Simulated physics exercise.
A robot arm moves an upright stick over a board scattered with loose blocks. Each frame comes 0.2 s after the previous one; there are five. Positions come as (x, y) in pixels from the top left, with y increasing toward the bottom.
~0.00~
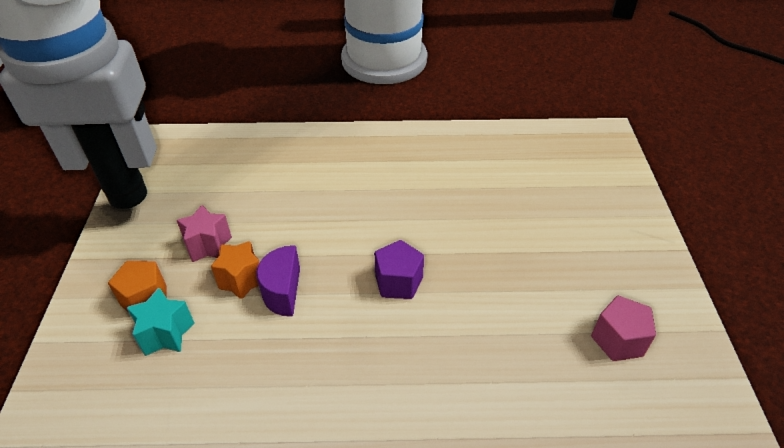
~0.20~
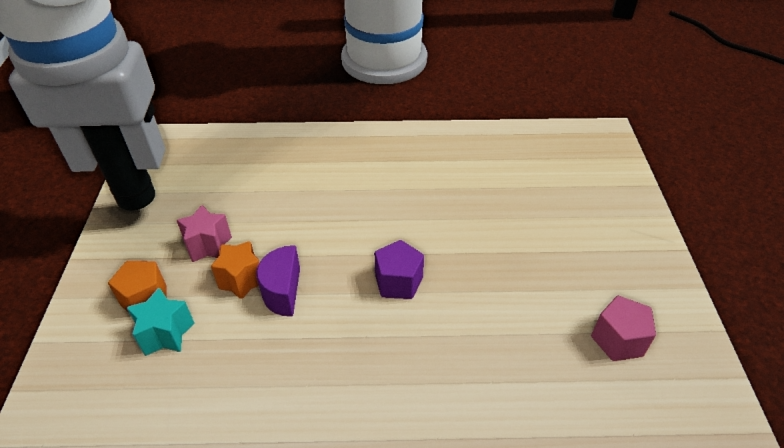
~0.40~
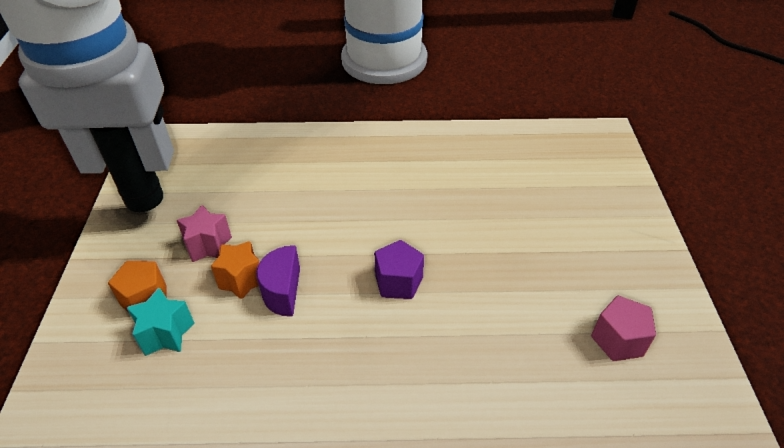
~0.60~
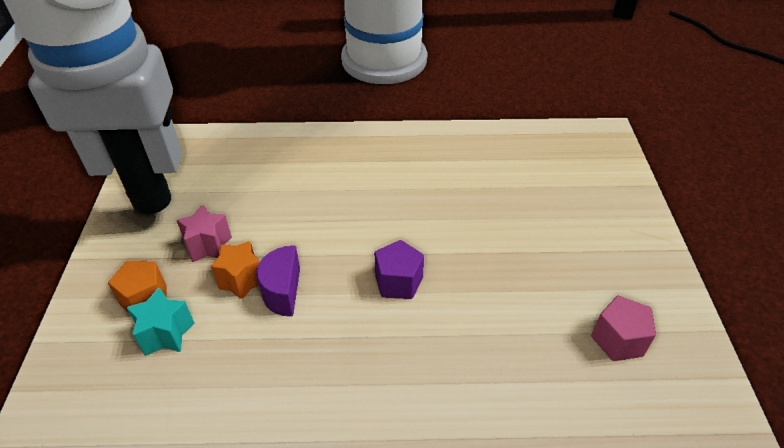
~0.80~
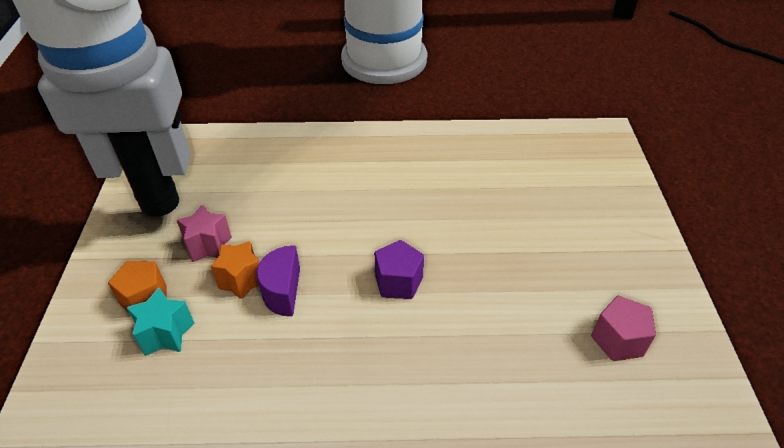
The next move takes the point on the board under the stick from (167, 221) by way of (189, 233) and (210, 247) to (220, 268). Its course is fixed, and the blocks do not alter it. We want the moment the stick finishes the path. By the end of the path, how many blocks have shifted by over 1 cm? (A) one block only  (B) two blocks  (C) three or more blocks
My pick is C.
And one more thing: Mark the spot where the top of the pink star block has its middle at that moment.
The centre of its top will be at (242, 261).
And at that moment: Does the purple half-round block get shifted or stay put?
It gets pushed out of place.
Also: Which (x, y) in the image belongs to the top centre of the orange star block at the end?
That would be at about pixel (256, 290).
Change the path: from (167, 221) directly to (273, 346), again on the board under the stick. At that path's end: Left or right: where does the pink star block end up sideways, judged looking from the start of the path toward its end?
It's set to shift left.
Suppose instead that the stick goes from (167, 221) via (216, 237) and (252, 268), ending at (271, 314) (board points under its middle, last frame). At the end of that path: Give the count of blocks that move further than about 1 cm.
Expect three or more.
What follows on the original path. Halfway along, stick at (194, 223); pink star block at (217, 233).
At the end, stick at (215, 252); orange pentagon unmoved; pink star block at (242, 261), turned 15° anticlockwise; orange star block at (256, 290); purple half-round block at (296, 276), turned 30° anticlockwise.
